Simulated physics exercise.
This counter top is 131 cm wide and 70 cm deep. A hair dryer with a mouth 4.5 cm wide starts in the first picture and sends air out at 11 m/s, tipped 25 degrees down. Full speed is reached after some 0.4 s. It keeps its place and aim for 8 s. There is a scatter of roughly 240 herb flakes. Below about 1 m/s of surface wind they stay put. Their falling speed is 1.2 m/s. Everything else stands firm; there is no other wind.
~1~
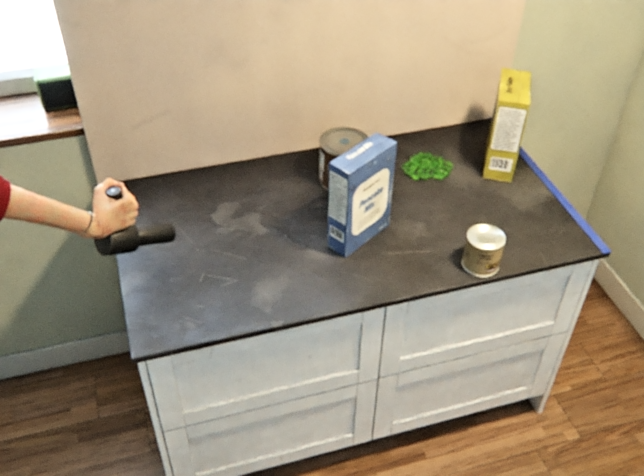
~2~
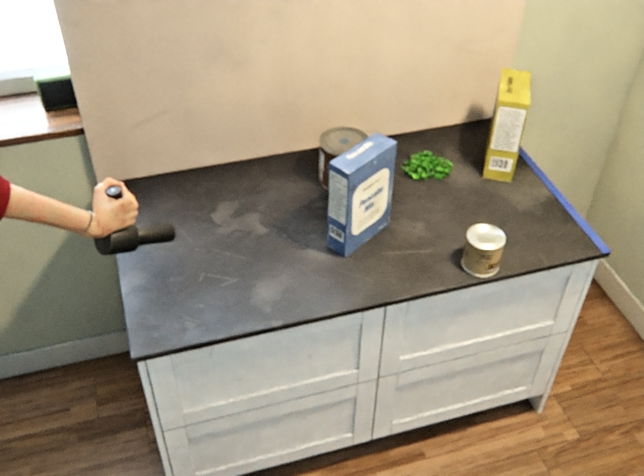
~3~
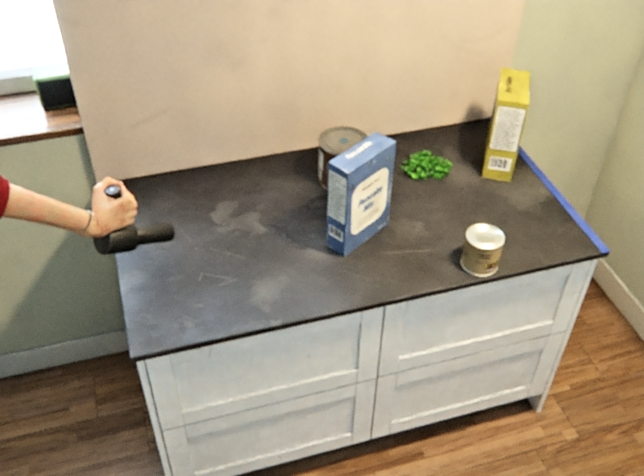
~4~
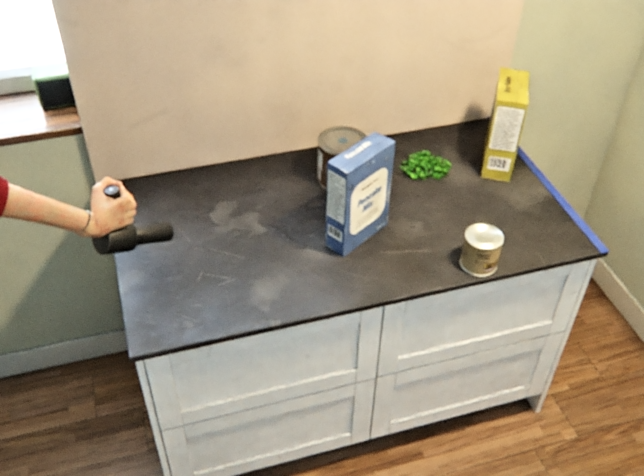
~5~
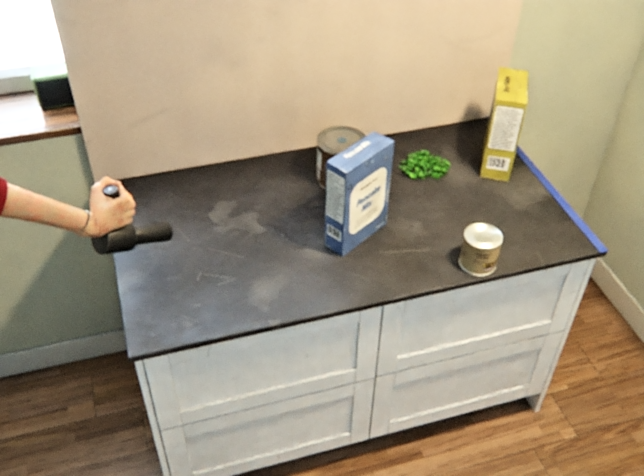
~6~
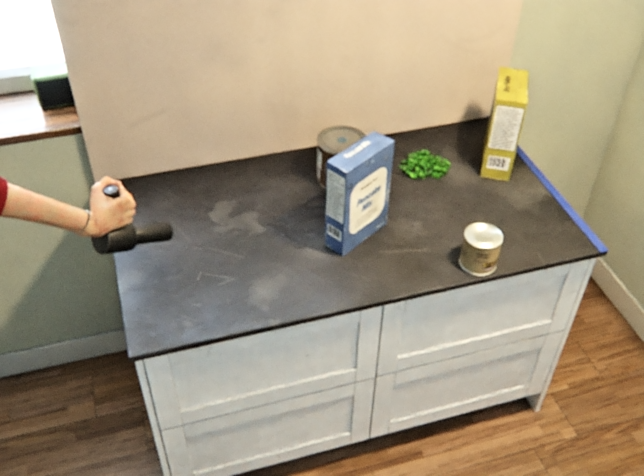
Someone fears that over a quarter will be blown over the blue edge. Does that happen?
Answer: Yes.
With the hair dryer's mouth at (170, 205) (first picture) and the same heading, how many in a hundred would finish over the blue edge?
In that case some 3 per cent.
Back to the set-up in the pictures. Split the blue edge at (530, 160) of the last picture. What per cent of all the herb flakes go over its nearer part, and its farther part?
Some 0 % nearer, 70 % farther.
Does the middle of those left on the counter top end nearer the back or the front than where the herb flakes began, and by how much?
To the back, by about 5 cm.
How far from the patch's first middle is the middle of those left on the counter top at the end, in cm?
About 5 cm.
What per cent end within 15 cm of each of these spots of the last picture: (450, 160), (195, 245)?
In turn about 30 %, 0 %.
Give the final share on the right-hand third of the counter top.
About 30 %.
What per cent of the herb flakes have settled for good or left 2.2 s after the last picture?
About 50 %.
Then, 1.2 s after the last picture the count stands so, 25 % are over the blue edge; the middle of those still in play is near (446, 154).
Then, 2.2 s after the last picture the count stands so, 46 % are over the blue edge; the middle of those still in play is near (425, 156).
Then, 4.0 s after the last picture the count stands so, 54 % are over the blue edge; the middle of those still in play is near (426, 157).
Then, 7.6 s after the last picture, at the end, 66 % are over the blue edge; the middle of those still in play is near (420, 156).
